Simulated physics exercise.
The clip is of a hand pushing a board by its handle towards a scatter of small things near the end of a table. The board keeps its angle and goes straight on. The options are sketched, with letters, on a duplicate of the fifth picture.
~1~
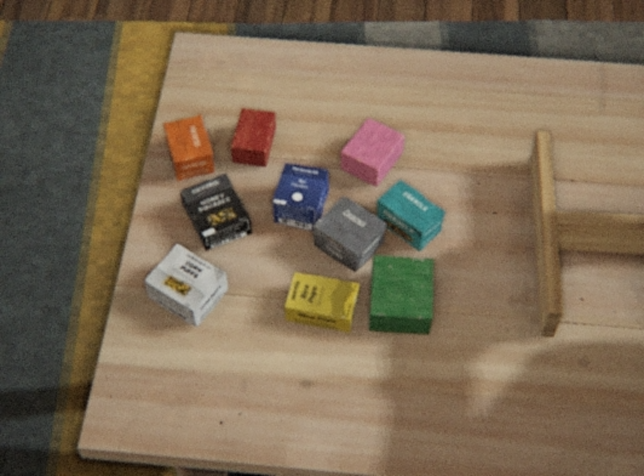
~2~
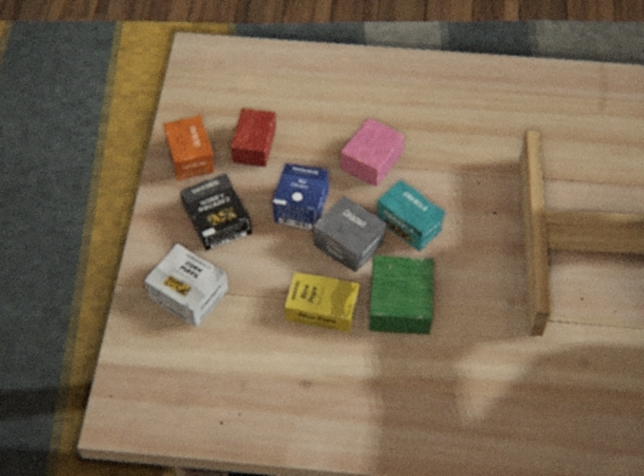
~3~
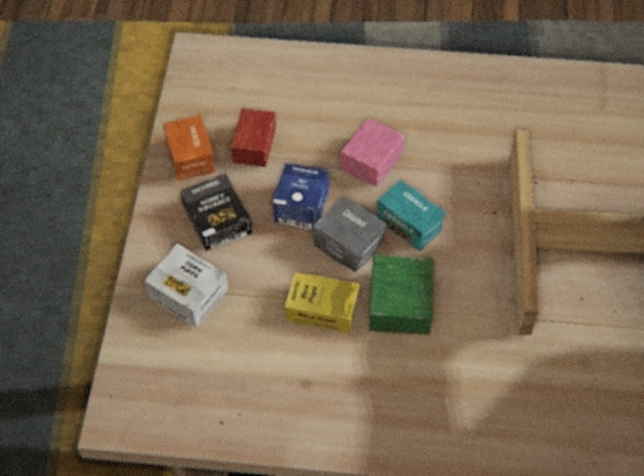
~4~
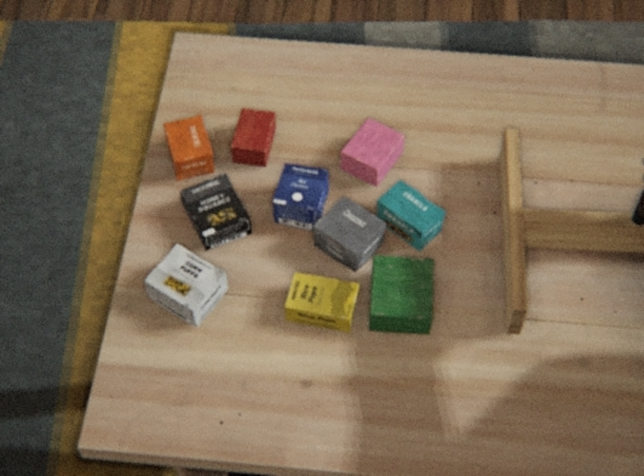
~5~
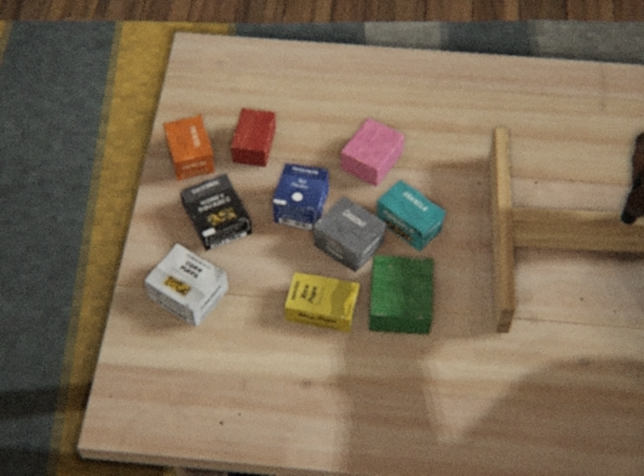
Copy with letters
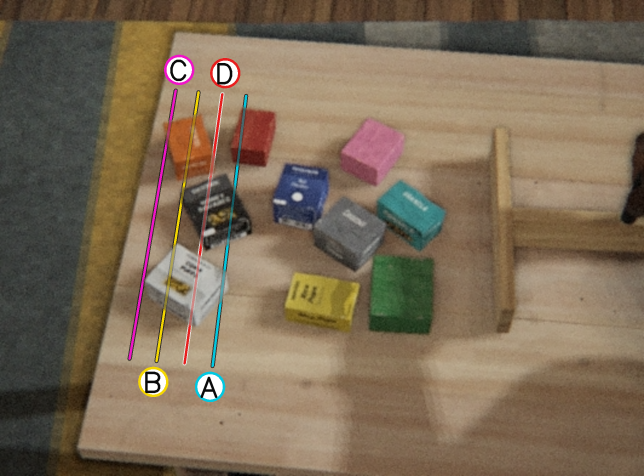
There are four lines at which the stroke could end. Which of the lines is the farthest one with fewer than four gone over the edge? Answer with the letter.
Up to line A.
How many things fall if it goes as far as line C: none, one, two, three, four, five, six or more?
In all, six or more.
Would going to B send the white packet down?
Yes.
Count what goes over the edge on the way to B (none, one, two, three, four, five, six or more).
In all, six or more.
On the copy, A at (231, 219); B at (179, 215); C at (155, 213); D at (205, 217).
On A. First, board (406, 206); yellow packet (300, 303); pink block (368, 152).
Then, board (308, 198); white packet (136, 285); black packet (188, 216).
Finally, board (234, 192); white packet over the edge; orange packet over the edge; three fallen.
By contrast, B drops seven; C drops ten; D drops four.
